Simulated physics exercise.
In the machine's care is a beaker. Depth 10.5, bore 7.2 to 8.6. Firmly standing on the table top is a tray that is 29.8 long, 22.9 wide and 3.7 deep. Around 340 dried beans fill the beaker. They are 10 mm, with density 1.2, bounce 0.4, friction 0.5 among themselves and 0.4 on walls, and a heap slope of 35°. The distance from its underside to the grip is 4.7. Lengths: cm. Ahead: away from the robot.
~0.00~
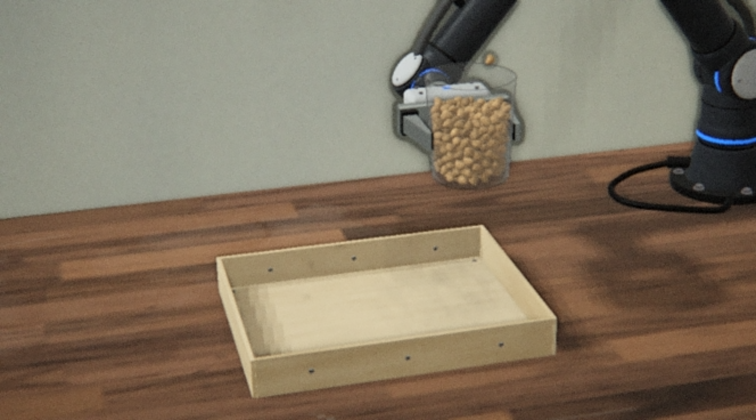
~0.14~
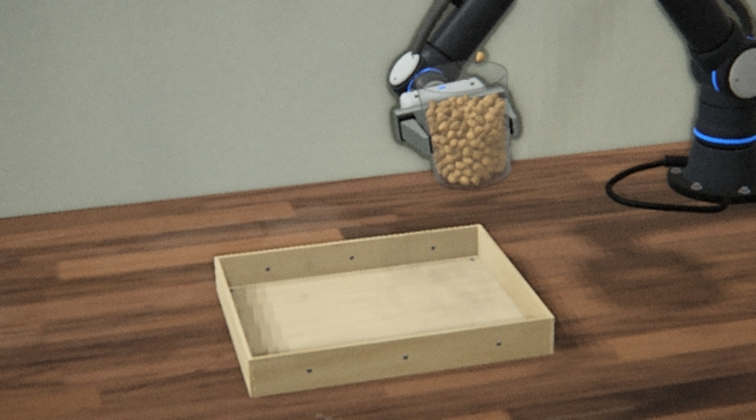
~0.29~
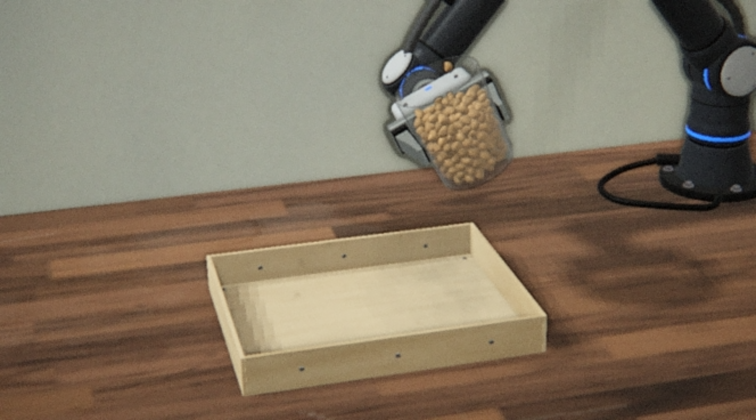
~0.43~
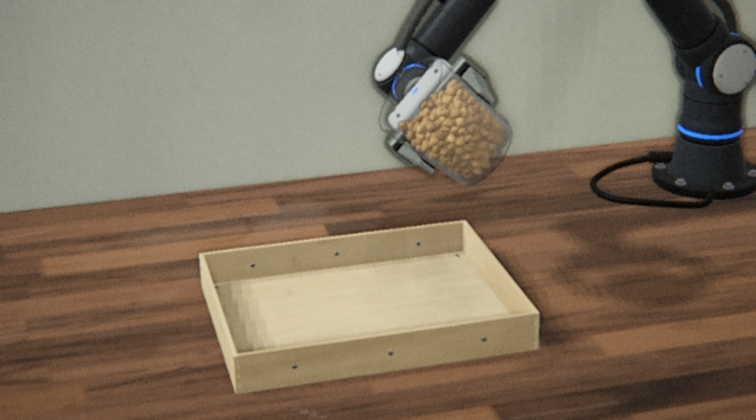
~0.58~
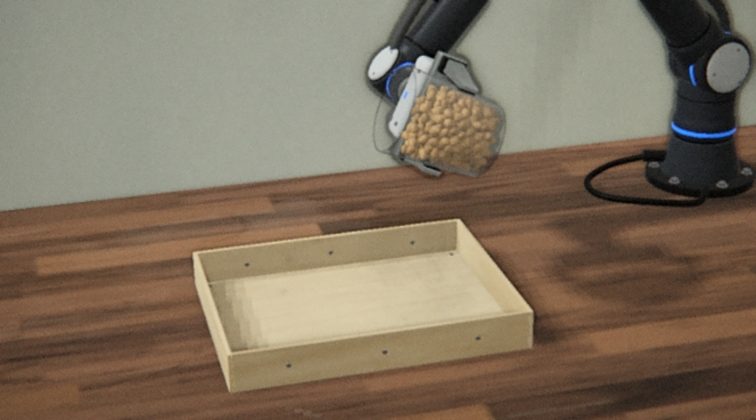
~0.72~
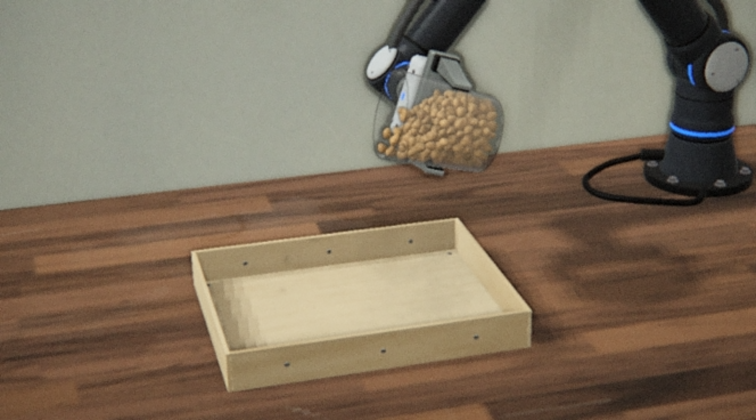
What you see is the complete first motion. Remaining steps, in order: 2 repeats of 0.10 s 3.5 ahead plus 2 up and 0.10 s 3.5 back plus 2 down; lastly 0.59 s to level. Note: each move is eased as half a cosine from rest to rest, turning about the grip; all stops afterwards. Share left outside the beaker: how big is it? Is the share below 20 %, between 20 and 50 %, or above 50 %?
It is above 50 %.
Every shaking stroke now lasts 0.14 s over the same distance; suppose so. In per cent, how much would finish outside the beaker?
40 %.
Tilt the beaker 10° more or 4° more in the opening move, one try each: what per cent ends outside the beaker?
First try near 85 %, second near 70 %.
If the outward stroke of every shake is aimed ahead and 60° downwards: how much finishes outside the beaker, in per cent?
Some 10 in a hundred.
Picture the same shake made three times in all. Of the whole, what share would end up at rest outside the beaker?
My guess is near 70 per cent.
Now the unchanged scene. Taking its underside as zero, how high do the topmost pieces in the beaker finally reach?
Top of the fill: Near 6.0 cm.
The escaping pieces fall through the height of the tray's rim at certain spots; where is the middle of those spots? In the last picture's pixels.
They come through centred close to (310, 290).
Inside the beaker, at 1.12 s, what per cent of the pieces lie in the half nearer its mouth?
Estimate: Around 85 %.
By 1.12 s, tilted 72° forward, highest piece 21 above the table; 161 in the beaker, 149 in the tray, 34 in flight or on a rim.
By 1.51 s, tilted 18° forward, highest piece 24 above the table; 209 in the tray, 131 in the beaker, 4 on the table or floor.
By 1.91 s, level, highest piece 22 above the table; 209 in the tray, 131 in the beaker, 4 on the table or floor.
By 2.96 s, level, highest piece 22 above the table; 209 in the tray, 131 in the beaker, 4 on the table or floor.
Final count, 209 in the tray, 131 in the beaker, 4 on the table or floor. That is 62 % outside the beaker.
